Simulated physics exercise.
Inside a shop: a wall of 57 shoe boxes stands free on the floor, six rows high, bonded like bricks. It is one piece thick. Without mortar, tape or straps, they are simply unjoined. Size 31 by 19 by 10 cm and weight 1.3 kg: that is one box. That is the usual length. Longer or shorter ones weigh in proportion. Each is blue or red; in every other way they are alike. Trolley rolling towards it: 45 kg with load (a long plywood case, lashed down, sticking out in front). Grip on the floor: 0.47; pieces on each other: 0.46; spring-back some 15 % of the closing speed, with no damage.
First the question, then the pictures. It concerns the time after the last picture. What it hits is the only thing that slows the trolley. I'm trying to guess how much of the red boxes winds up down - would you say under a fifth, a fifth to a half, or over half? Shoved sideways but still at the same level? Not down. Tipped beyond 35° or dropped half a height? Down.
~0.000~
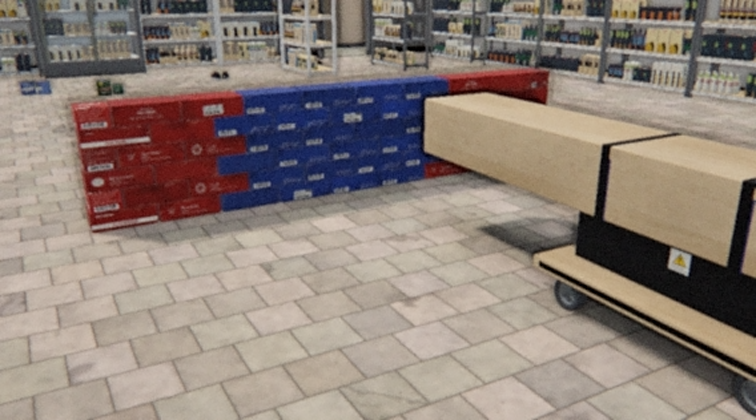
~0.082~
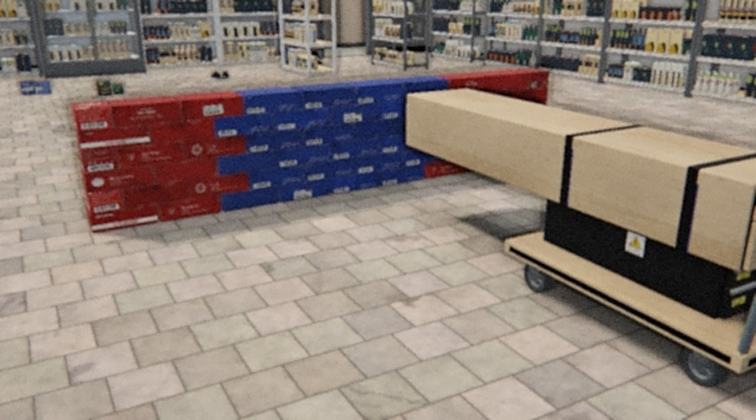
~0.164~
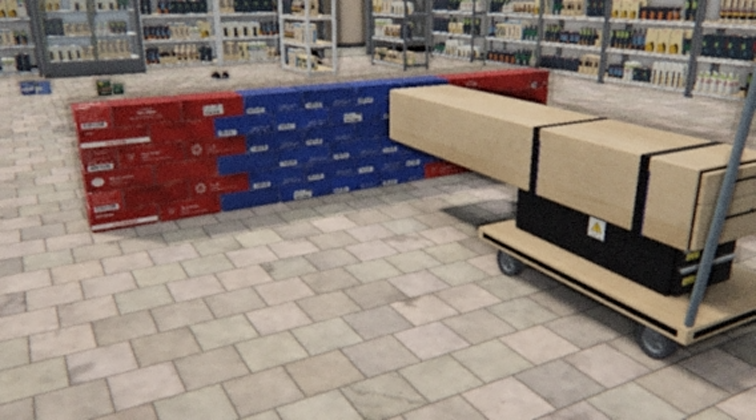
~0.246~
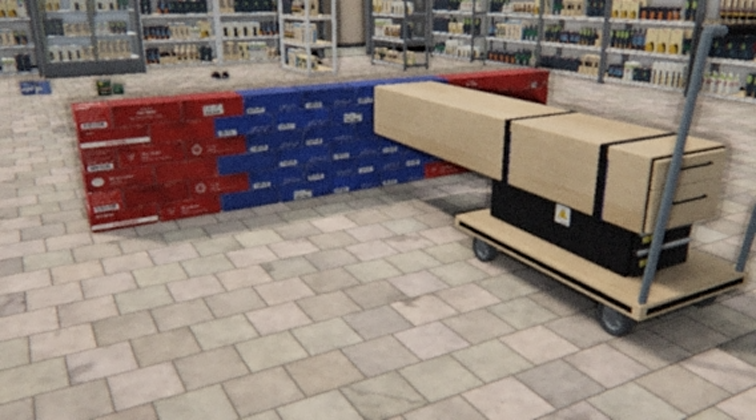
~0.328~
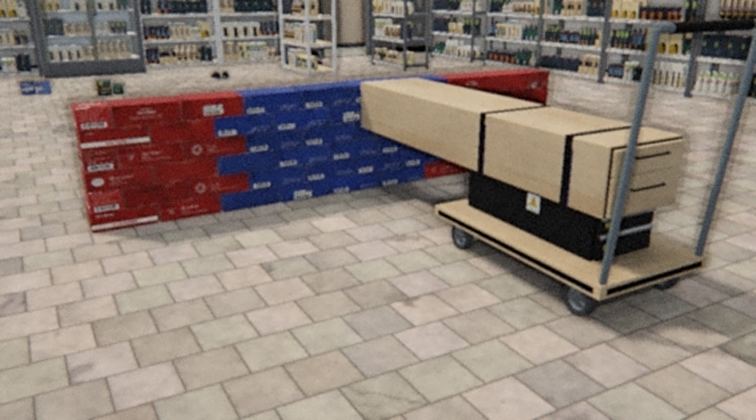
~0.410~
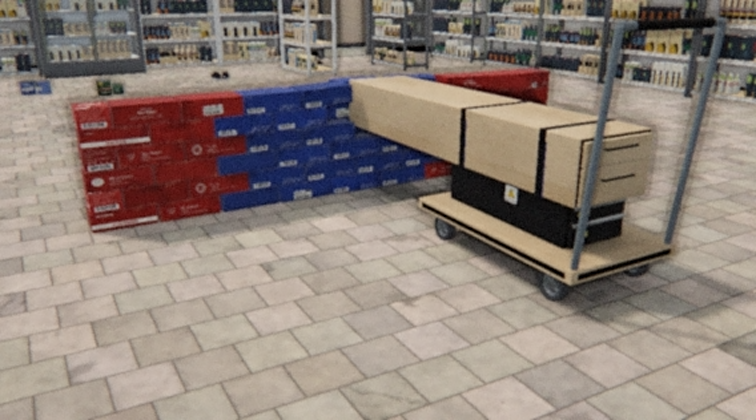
I'd say under a fifth.
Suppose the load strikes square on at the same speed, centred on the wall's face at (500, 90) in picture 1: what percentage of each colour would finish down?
Result - red: 20 %; blue: 0 %.
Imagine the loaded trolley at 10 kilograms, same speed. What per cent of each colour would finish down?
Share down - red: 10; blue: 30 (per cent).
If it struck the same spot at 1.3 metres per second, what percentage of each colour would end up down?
You'd end up with red at 10 per cent down and blue at 30 per cent.
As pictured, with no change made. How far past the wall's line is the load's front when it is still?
140 cm beyond.
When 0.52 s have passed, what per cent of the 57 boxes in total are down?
5 per cent.
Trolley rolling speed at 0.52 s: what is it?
The trolley is doing roughly 1.6 m/s at that moment.
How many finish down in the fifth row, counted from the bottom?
3, all told.
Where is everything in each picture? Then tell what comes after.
In the first picture (pixels give the middle of a visible side), load (432, 117) 65 cm short of the wall; top red box (471, 85); top blue box (330, 98); none has stirred.
In the second picture, load (413, 111) 48 cm short of the wall; top red box (471, 85).
In the third picture, load (395, 106) 31 cm short of the wall; top red box (471, 85).
In the fourth picture, load (380, 102) 14 cm short of the wall; top red box (471, 85).
In the fifth picture, load (366, 97) 22 mm into the wall's line; top red box (471, 85); movement in 6 of them.
In the sixth picture, load (354, 94) 16 cm into the wall's line; top red box (470, 84) 20 mm from its place; top blue box (329, 97) 17 mm from its place; movement in 13 of them.
After 0.52 s, load 33 cm past the wall's line, still rolling; none of the 33 red boxes down (3 of 57 in all colours); top red box 10° from how it stood; top blue box 56 mm from its place.
After 0.82 s, load 80 cm past the wall's line, still rolling; 2 of the 33 red boxes down (8 of 57 in all colours); top red box 47° from how it stood; top blue box 8° from how it stood.
After 1.12 s, load 1.15 m past the wall's line, still rolling; 2 of the 33 red boxes down (9 of 57 in all colours); top red box on its side; top blue box 40° from how it stood, 40 mm lower.
After 1.46 s, load 1.35 m past the wall's line, still rolling; 2 of the 33 red boxes down (9 of 57 in all colours); top red box upside down; top blue box 53° from how it stood, 23 cm lower.
In the end (2.4 s), load 1.40 m past the wall's line, stopped; 2 of the 33 red boxes down (9 of 57 in all colours); top red box upside down; top blue box 49° from how it stood, 29 cm lower. That is 6 per cent. From the last view, middles, top red box near (463, 141), top blue box near (287, 132).
